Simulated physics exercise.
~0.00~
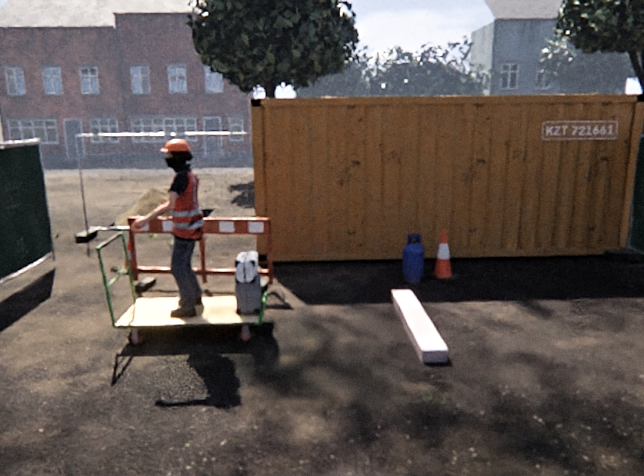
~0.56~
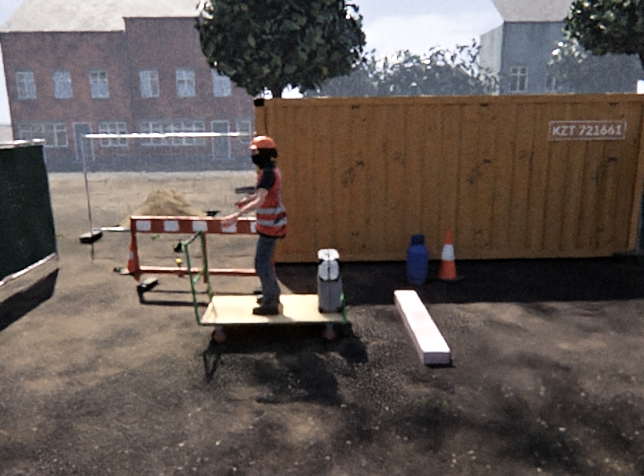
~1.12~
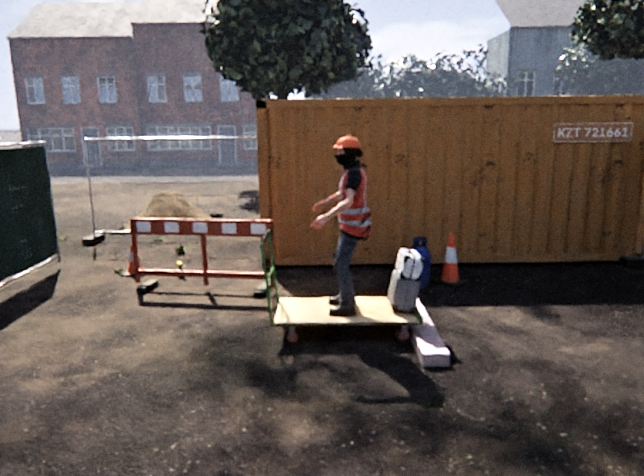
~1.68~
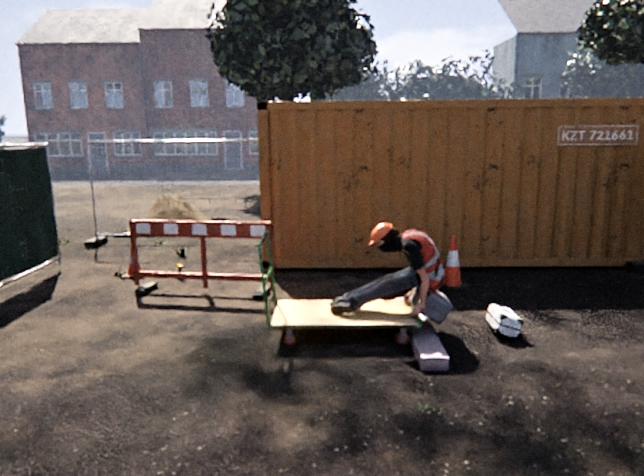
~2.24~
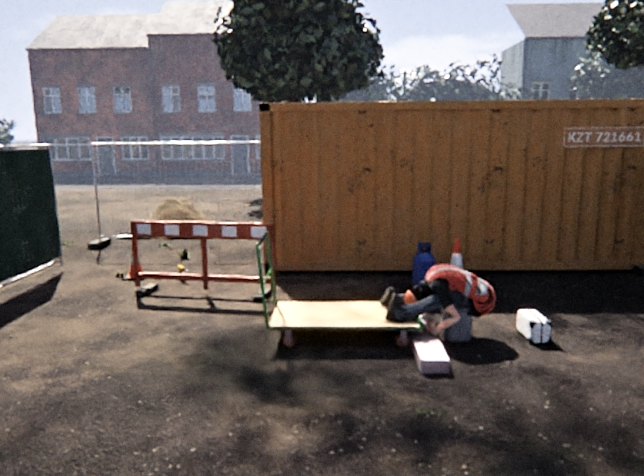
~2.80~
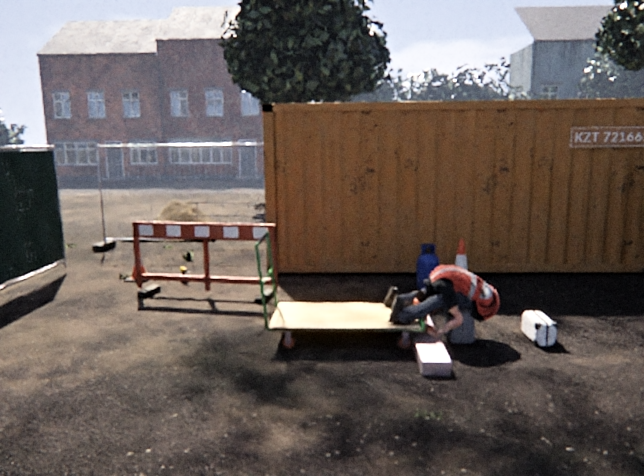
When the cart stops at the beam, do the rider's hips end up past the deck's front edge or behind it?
The rider's hips end up past the front edge of the deck. The rider pitches forward to the right and ends folded over beyond the stopped cart.
